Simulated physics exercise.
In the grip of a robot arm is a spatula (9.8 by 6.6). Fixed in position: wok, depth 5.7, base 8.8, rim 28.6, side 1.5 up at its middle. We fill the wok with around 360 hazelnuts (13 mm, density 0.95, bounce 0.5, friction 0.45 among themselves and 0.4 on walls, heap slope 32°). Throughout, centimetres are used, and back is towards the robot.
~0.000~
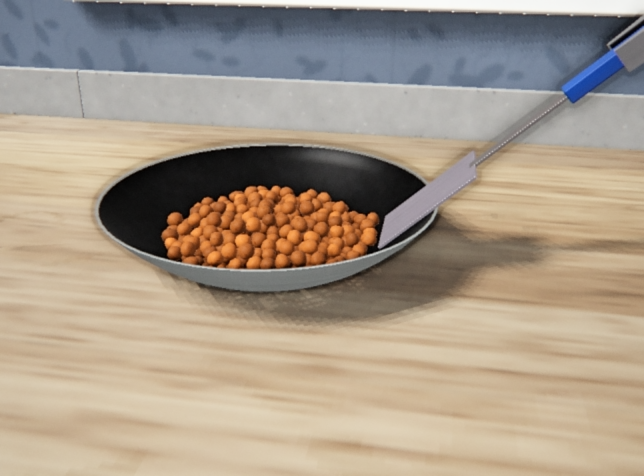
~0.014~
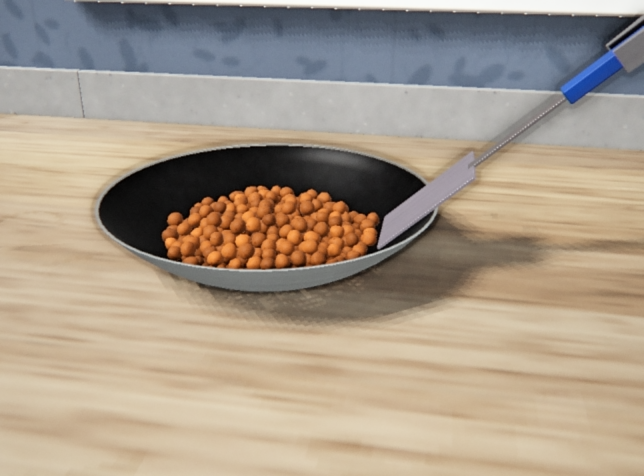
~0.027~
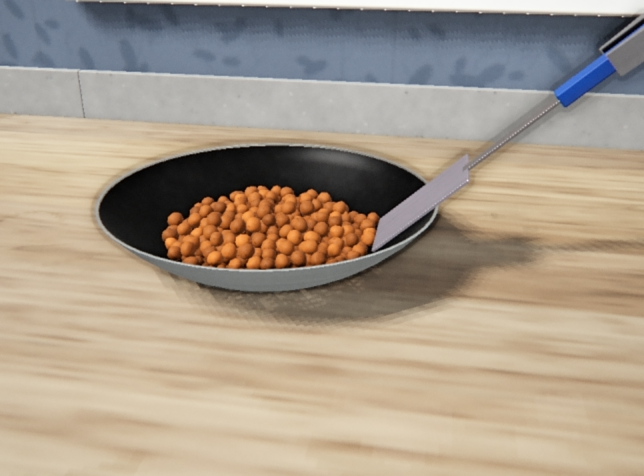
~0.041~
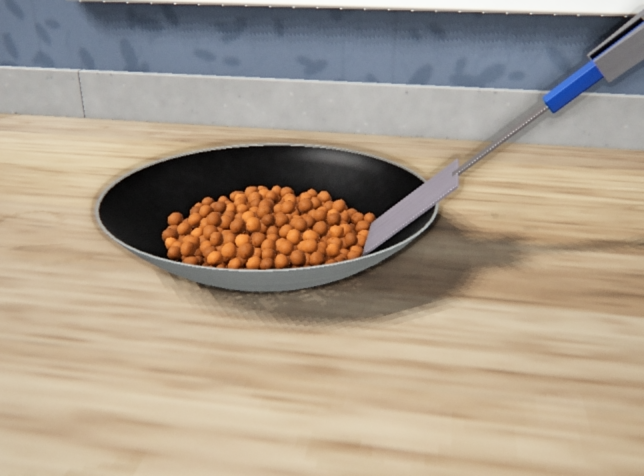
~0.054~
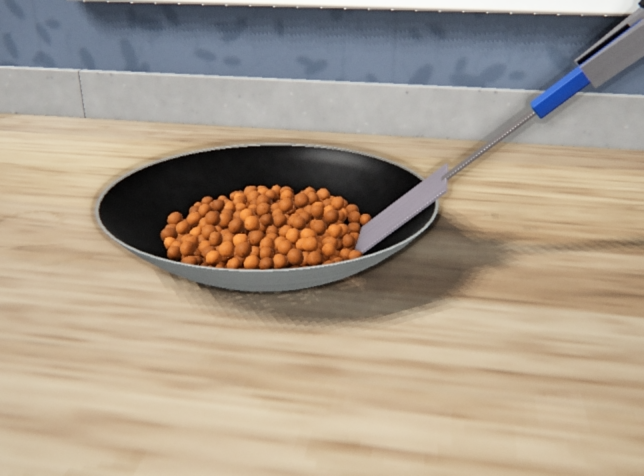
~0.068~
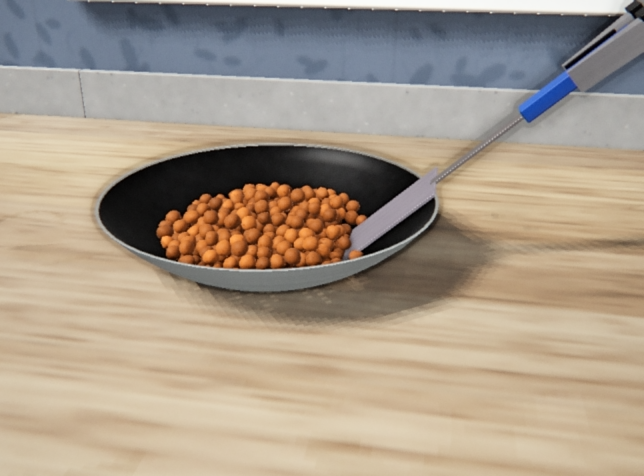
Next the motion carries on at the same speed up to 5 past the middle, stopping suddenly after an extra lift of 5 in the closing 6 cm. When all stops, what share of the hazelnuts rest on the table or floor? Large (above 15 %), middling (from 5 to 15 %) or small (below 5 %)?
Small; below 5 %.
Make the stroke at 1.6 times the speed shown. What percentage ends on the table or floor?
That comes to some 10 per cent, roughly.
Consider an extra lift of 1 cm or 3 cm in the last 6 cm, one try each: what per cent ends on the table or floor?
Near 0 and 0 percent respectively.
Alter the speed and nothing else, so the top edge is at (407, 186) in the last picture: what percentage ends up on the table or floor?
I'd say around 10 per cent.
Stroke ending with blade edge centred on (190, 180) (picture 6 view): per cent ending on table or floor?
My guess is roughly 10 percent.
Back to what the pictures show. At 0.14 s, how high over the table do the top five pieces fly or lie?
About 4 cm.
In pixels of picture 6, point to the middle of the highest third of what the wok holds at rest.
Roughly at (190, 206).
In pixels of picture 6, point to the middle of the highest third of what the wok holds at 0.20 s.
About pixel (222, 207).
After 0.14 s, sloping 43°, highest piece 5 above the table; 365 in the wok.
After 0.20 s, sloping 43°, highest piece 6 above the table; 365 in the wok.
After 0.44 s, sloping 43°, highest piece 6 above the table; 362 in the wok, 1 on the table or floor, 2 on the blade or in flight.
After 1.49 s, sloping 43°, highest piece 6 above the table; 362 in the wok, 3 on the table or floor.
At rest, 362 in the wok, 3 on the table or floor. That is 1 % on the table or floor.
